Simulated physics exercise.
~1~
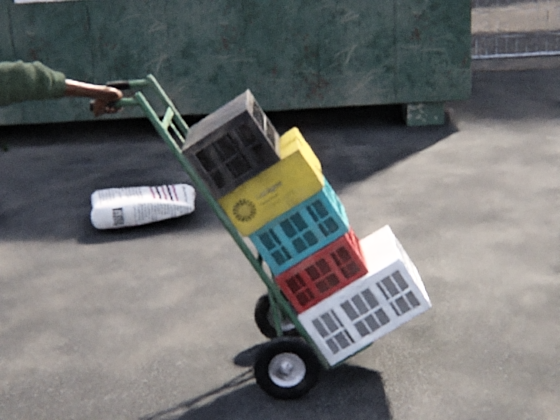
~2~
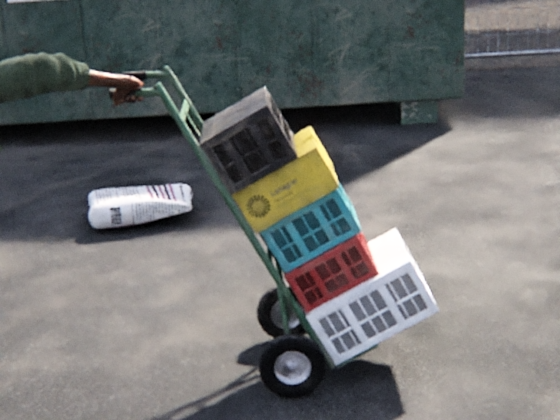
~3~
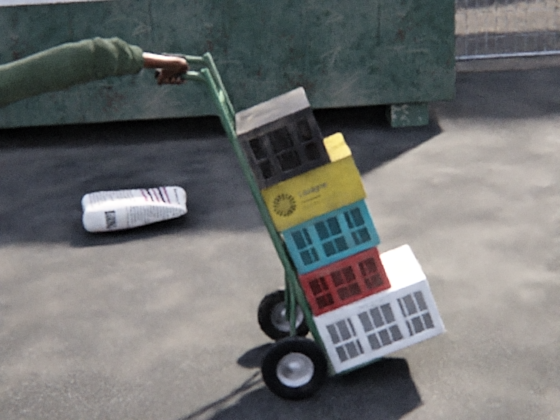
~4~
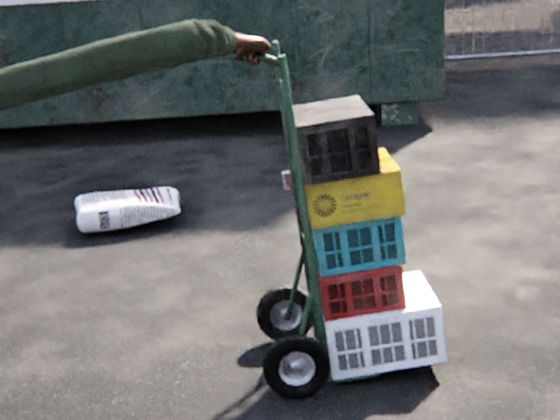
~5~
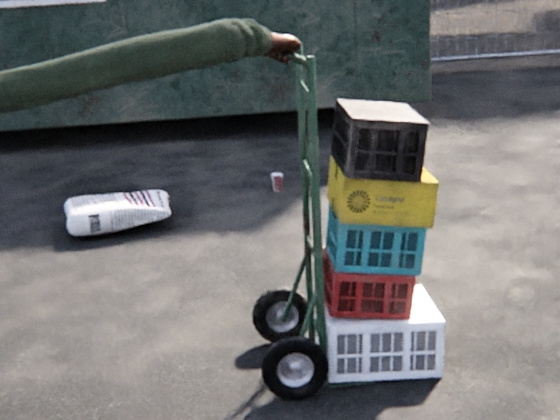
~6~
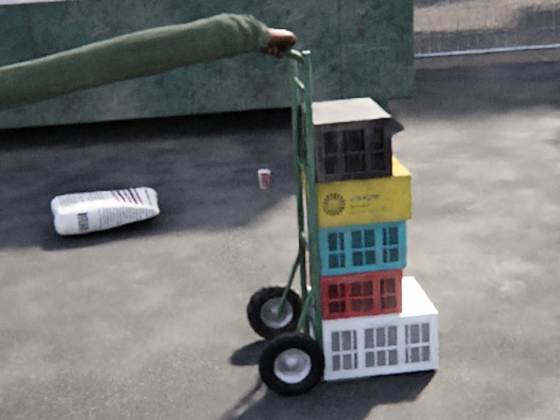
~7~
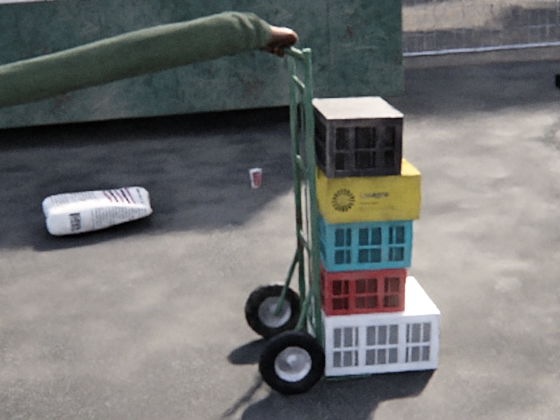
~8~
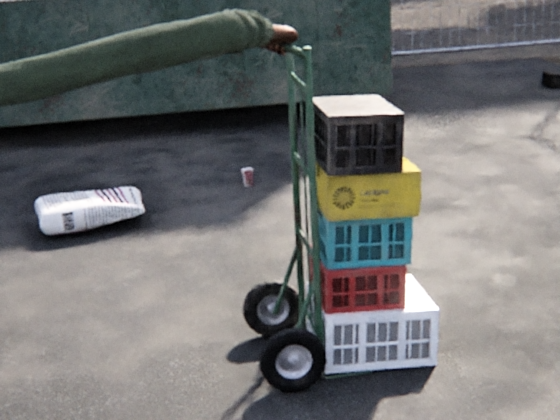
On asphalt, a sleeved arm tips a loaded green sack truck upright, its five stacked crates and boxes rocking but staying stacked.
